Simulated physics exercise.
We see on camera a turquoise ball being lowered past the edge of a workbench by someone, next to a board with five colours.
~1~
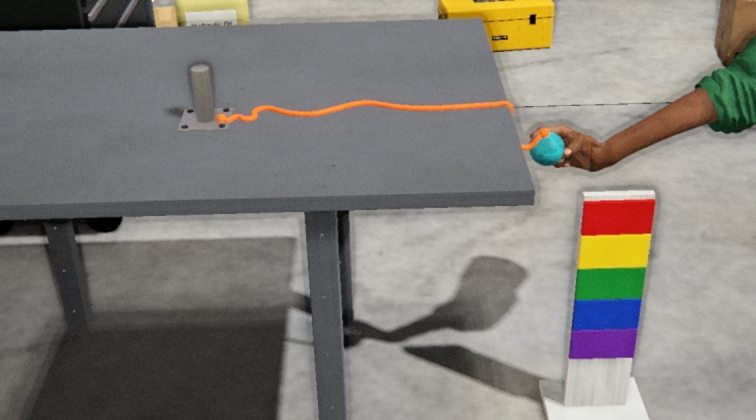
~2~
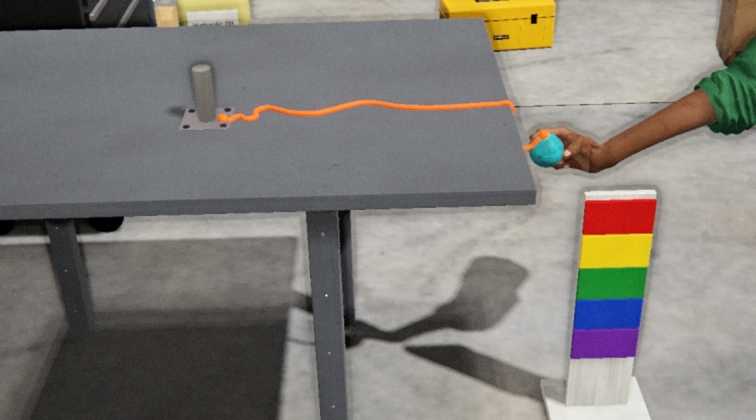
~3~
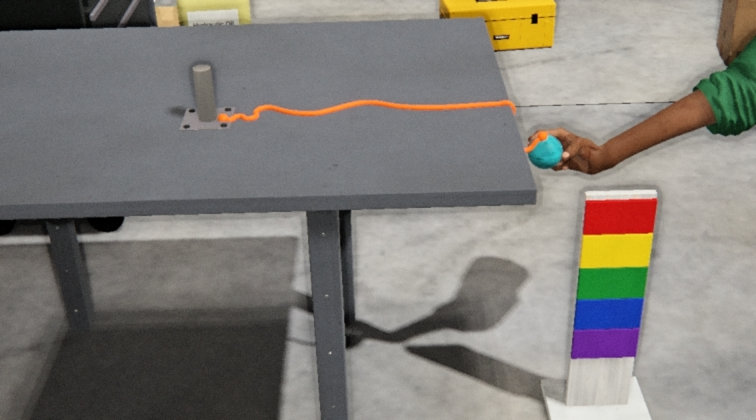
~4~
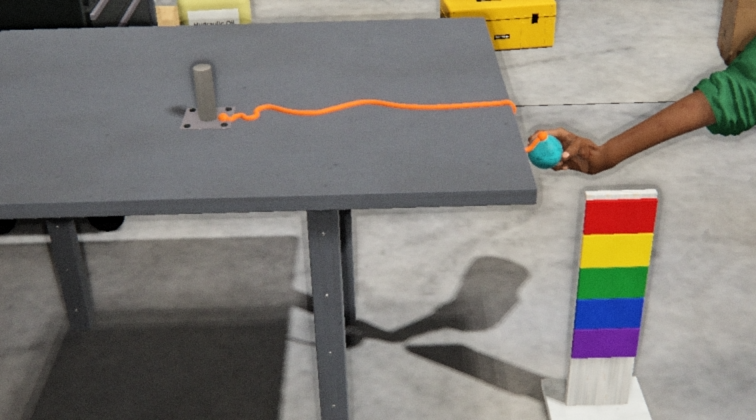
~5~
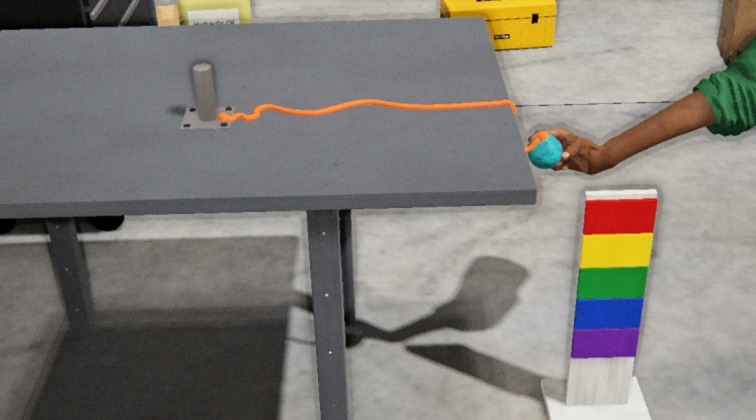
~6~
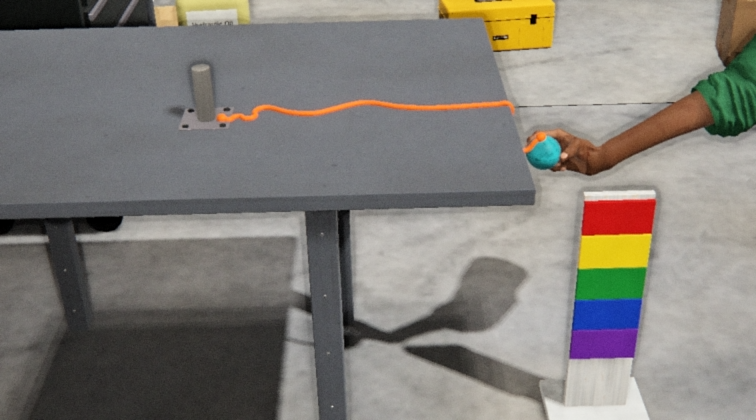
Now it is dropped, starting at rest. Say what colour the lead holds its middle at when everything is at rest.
That would be red.
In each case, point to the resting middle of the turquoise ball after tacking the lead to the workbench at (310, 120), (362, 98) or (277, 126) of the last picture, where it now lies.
About (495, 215), (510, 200) and (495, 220).
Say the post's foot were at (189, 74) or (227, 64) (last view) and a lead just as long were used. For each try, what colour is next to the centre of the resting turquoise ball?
Taking the two spots in turn: Above them all, then red.
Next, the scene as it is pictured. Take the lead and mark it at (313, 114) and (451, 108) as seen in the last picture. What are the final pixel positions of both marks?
Result - first point (344, 109), second point (487, 100).
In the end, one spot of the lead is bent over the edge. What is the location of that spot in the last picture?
Close to (471, 106).
A little later, ball near (516, 211); level with red.
Next, ball near (509, 217); level with red.
Later still, ball near (490, 222); level with red.
When it is over, ball near (498, 223); level with red. Its middle rests at the red band.
